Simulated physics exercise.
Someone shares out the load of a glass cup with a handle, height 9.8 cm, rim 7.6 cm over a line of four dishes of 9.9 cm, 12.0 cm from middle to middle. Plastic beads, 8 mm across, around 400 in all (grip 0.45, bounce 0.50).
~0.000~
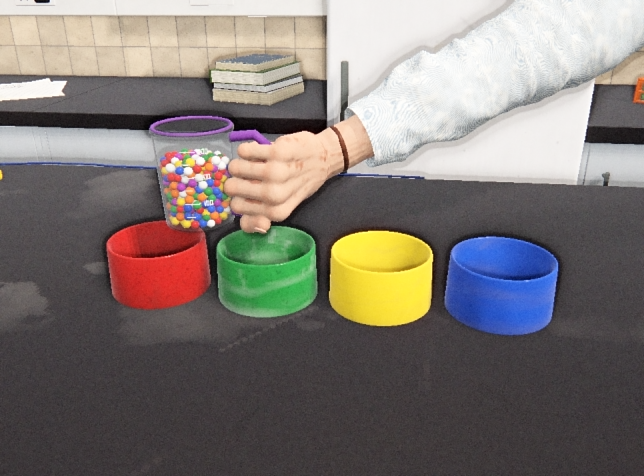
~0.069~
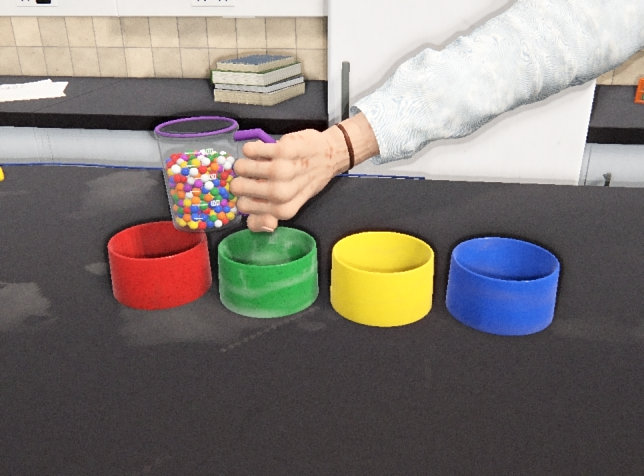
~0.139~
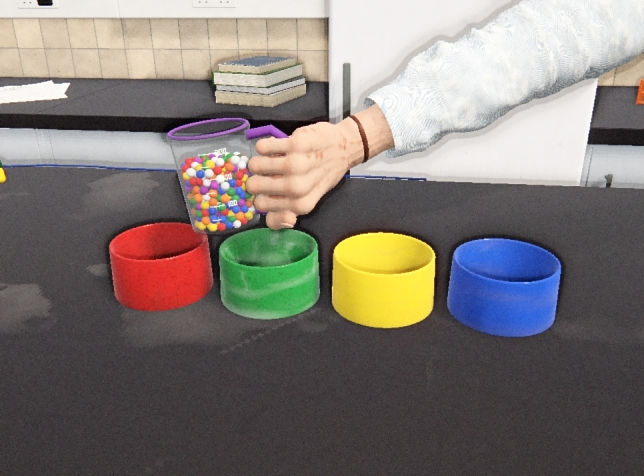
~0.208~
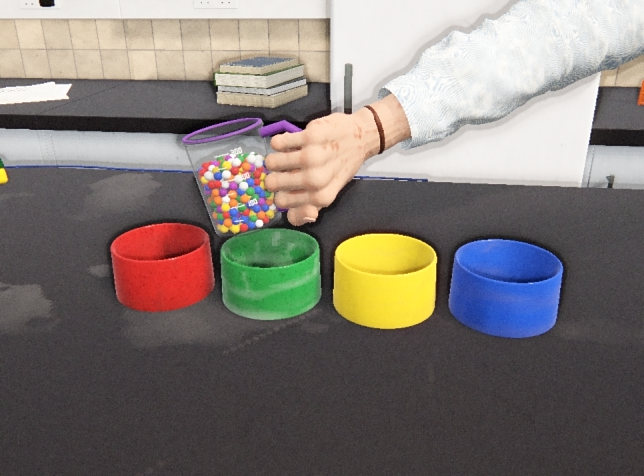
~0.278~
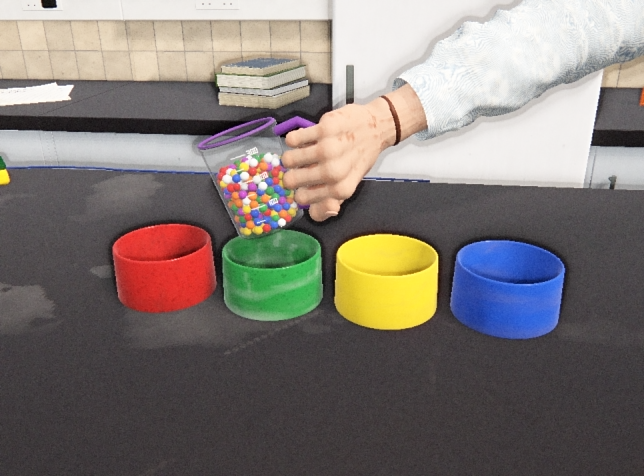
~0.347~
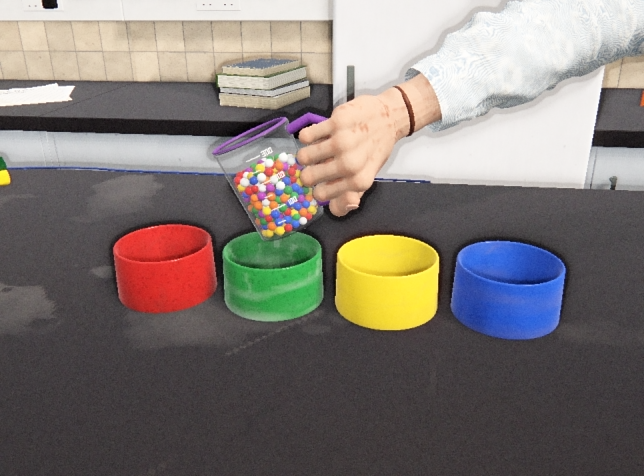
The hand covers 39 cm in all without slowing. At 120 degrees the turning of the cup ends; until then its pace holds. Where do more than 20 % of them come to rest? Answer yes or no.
Red dish: No; blue dish: Yes; green dish: No; yellow dish: No; on the counter: No.
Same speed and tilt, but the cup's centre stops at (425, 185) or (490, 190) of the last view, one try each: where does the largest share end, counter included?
The winner: Yellow, then yellow.
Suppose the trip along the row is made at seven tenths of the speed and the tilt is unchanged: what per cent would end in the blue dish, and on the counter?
In that case blue 0, counter 20.
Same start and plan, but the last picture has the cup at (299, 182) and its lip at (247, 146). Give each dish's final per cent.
Red 0, blue 100, green 0, yellow 0.
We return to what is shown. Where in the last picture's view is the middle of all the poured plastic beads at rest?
At about (506, 294).
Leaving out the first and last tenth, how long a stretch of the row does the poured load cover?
About 9 cm.
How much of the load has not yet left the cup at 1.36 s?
About 80 per cent.
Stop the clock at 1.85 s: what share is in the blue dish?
About 85 per cent by then.
After 0.96 s, tilt 76 degrees; cup holds 100 %.
Then, at 1.36 s, tilt 109 degrees; cup holds 80 %, blue 5 %, yellow 5 %.
Then, at 1.85 s, tilt 120 degrees; cup holds 0 %, blue 85 %, yellow 5 %.
At rest (2.4 s), red 0 %, blue 85 %, green 0 %, yellow 5 %, counter 10 %.
